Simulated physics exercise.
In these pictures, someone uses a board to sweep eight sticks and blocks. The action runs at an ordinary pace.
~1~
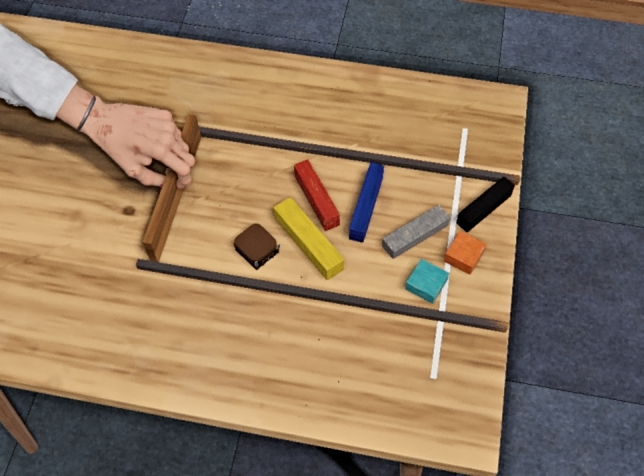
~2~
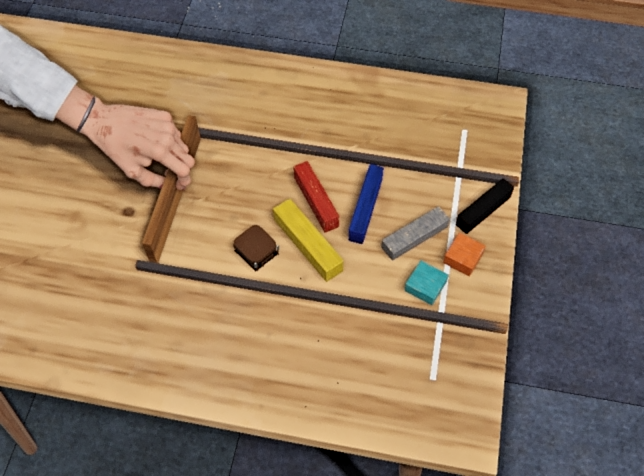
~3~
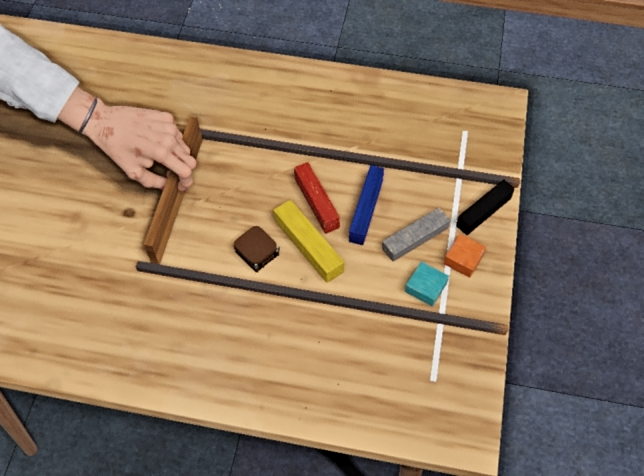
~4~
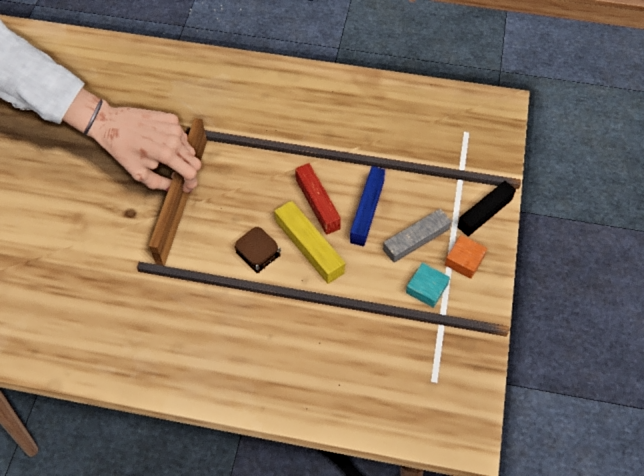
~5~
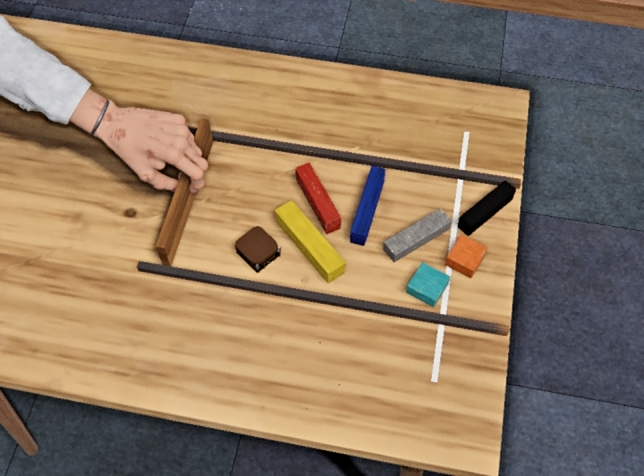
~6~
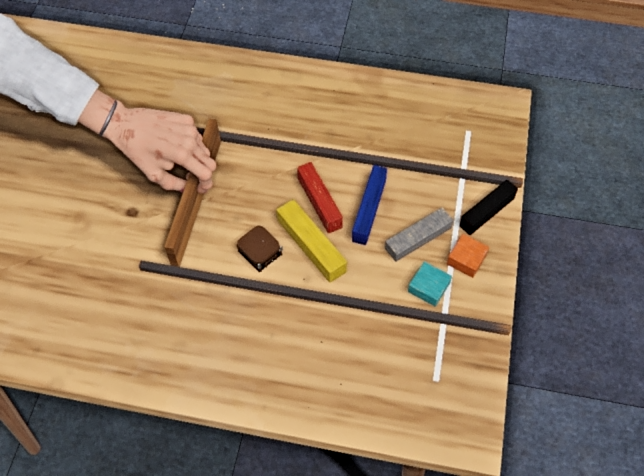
A hand reaches in from the upper left and grips a brown wooden board on a pale wood table, seen from above, over grey-blue floor tiles. Between two dark rails lie a dark brown block and red, yellow, blue and grey sticks, with turquoise and orange blocks and a black stick near a white tape line at right. The hand slides the board slightly rightward, while the pieces and view stay practically still.
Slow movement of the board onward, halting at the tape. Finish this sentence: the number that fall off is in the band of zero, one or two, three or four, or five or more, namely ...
Namely three or four.
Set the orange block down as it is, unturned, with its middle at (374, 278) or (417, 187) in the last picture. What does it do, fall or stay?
First place: It comes off; second place: It remains in place.
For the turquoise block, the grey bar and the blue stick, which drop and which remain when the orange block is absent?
Turquoise block: Is gone; grey bar: Is gone; blue stick: Is still there.
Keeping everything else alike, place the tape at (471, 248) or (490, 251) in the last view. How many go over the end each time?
That would be 4, then 7.
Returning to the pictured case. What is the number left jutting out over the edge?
Count of overhanging things: 1.
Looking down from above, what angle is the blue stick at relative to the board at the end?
It is near 25° out of line.
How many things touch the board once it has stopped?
Tally at the end: 3.
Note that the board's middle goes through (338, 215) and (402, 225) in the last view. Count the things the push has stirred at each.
Tally: First 5; then 8.
A little later, none off yet; black stick at rest near (489, 207); orange block at rest near (468, 256); turquoise block at rest near (430, 284).
Next, none off yet; black stick shifted a little near (501, 206); orange block at rest near (468, 256); turquoise block shifted about its own width near (458, 287).
When it is over, the number that fall off is three or four; down, grey bar, turquoise block, orange block and black stick.
